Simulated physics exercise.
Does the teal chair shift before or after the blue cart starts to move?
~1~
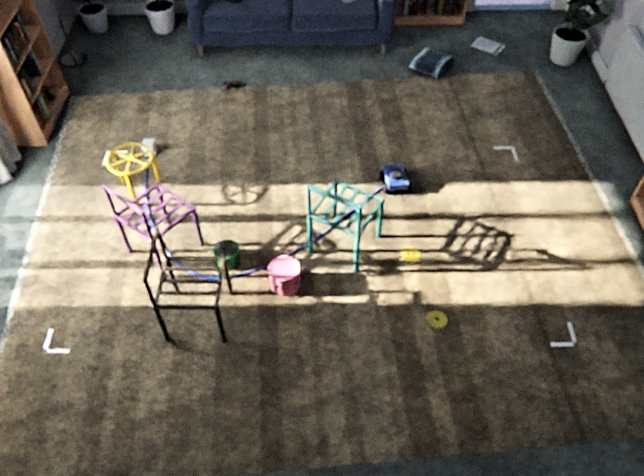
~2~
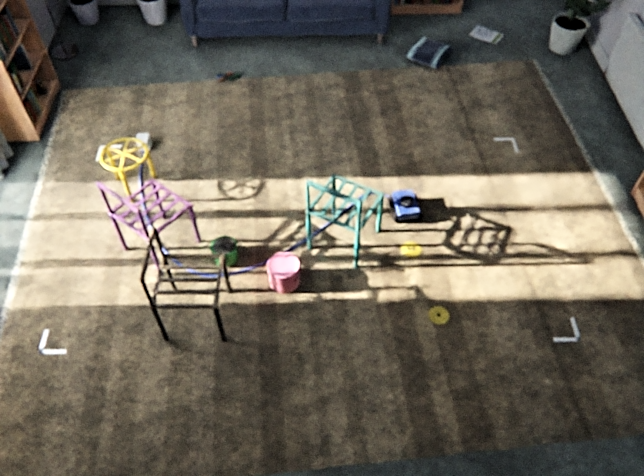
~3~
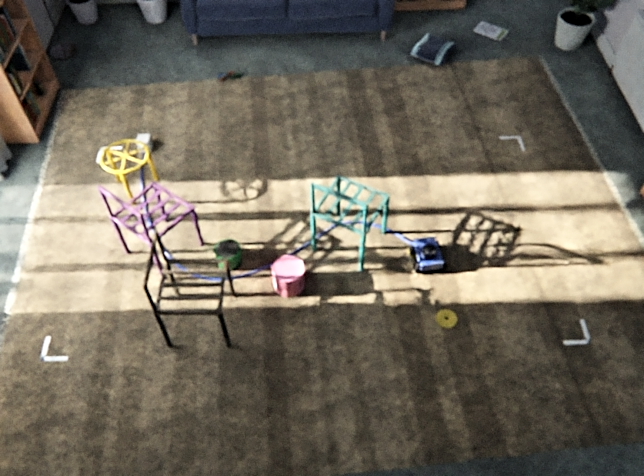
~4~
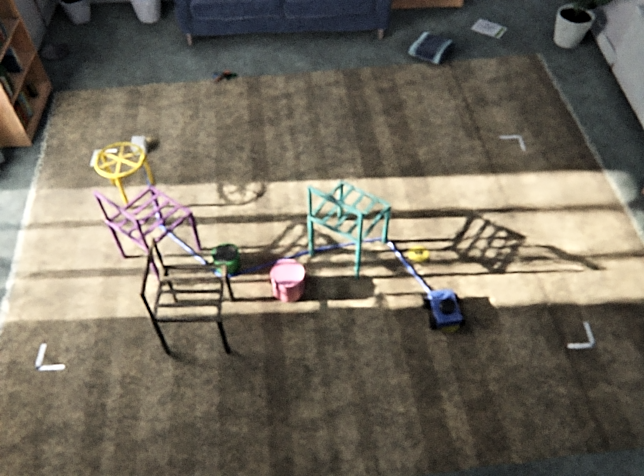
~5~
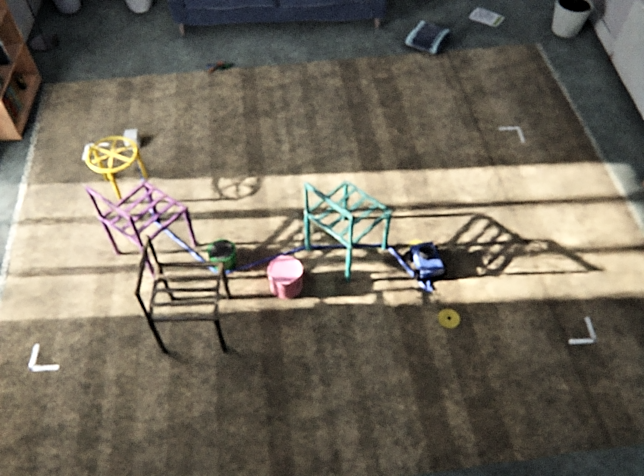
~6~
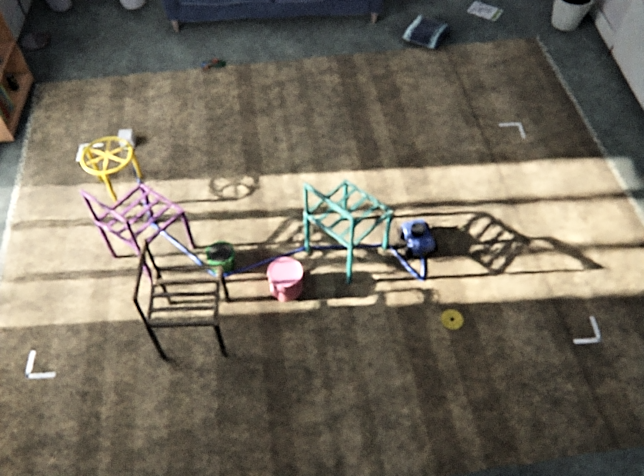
The teal chair shifts after the cart starts to move. The cart is already driving down the rug while the chair still stands in place, and the chair shifts slightly only later.
A small blue cart tows a blue lead across a brown living-room rug, seen from high up as the view drifts slightly sideways. A yellow stool, purple chair and black chair stand at left, with a green pot, pink bucket and teal chair toward the middle. The cart drives down past the teal chair to the nearer yellow mark, then on to the lower one, drawing the lead straighter. It then moves back up, and the teal chair has shifted slightly. Finally the cart sits right of that chair, its lead slack.
